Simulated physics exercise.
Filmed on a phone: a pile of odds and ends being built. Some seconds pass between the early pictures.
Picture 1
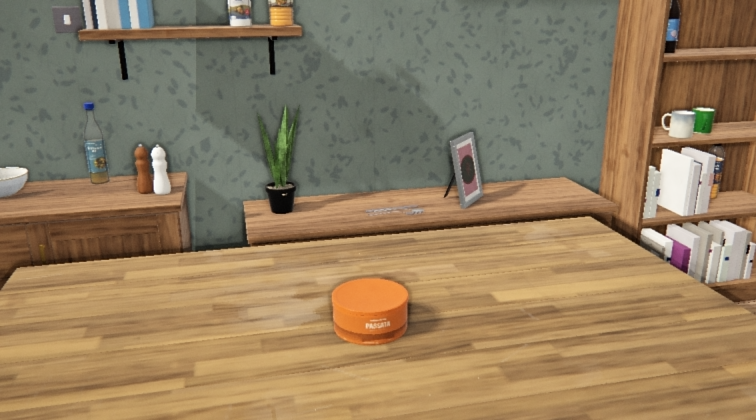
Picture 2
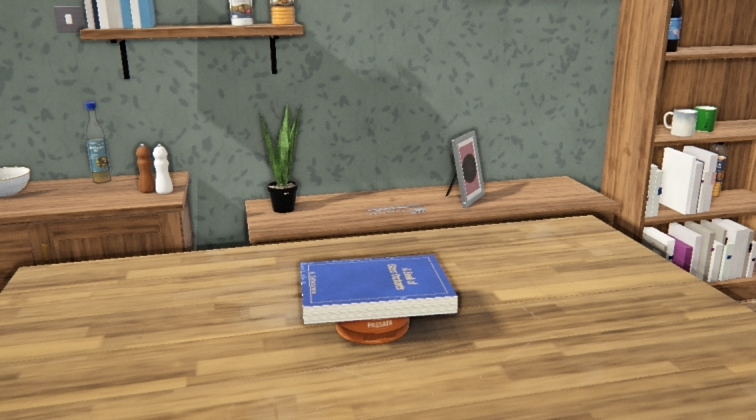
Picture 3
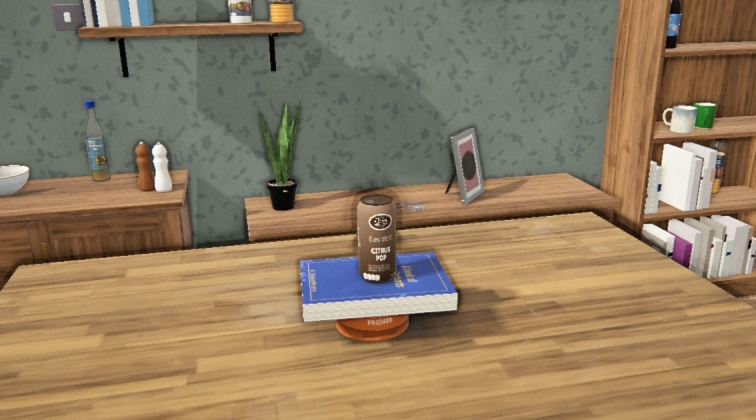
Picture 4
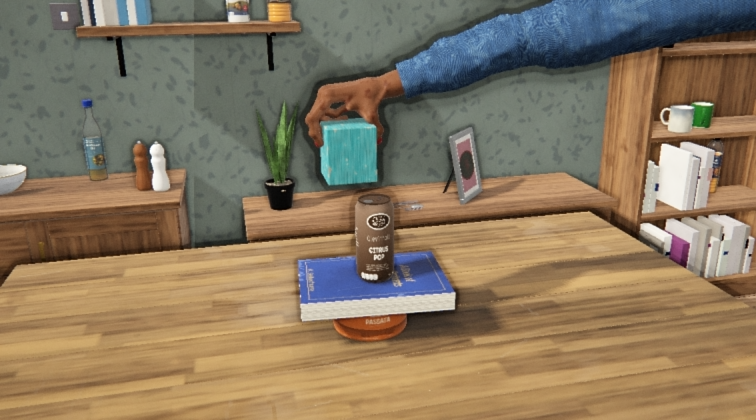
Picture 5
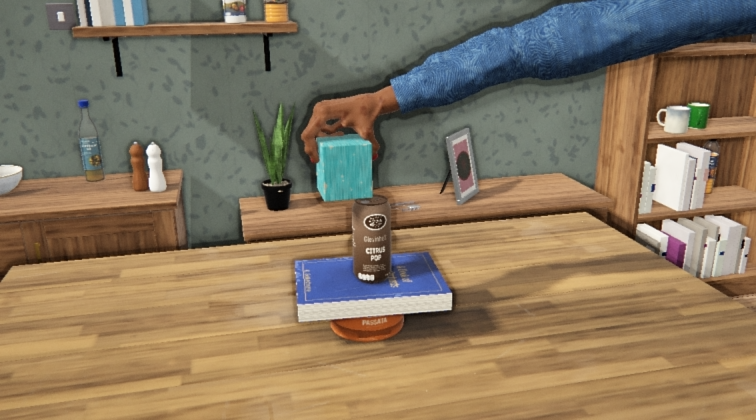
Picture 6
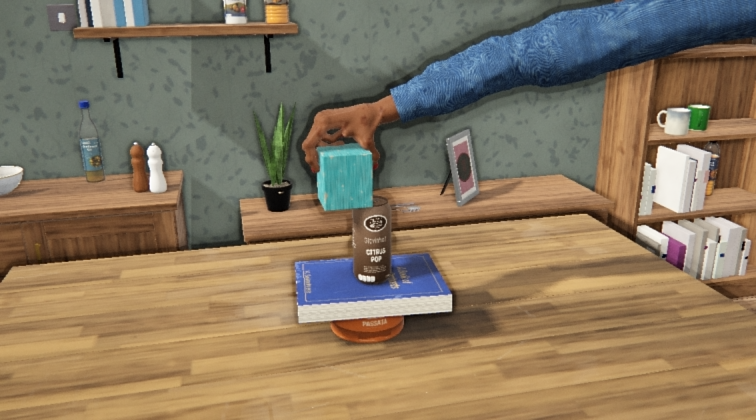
At the start, a round orange tin sits alone on a wooden table, then a blue book lies on top of it and a brown can stands on the book. A hand in a blue sleeve reaches in from the right, lowers a turquoise block onto the can's top, and keeps holding it.
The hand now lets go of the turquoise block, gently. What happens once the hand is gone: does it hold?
Outcome: The pile comes apart.
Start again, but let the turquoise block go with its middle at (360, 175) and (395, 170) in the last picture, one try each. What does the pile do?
In the first case it keeps its balance; in the second case it comes apart.
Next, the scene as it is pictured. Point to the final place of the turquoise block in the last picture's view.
Around (302, 265).
Then, 0.40 s later than the last frame, turquoise block now fallen.
Then, 0.50 s later than the last frame, brown can tilted by 7°.
When it is over, fallen, turquoise block; the other 3 as before. End places, in pixels of the last picture, turquoise block near (302, 265). The pile gives way.
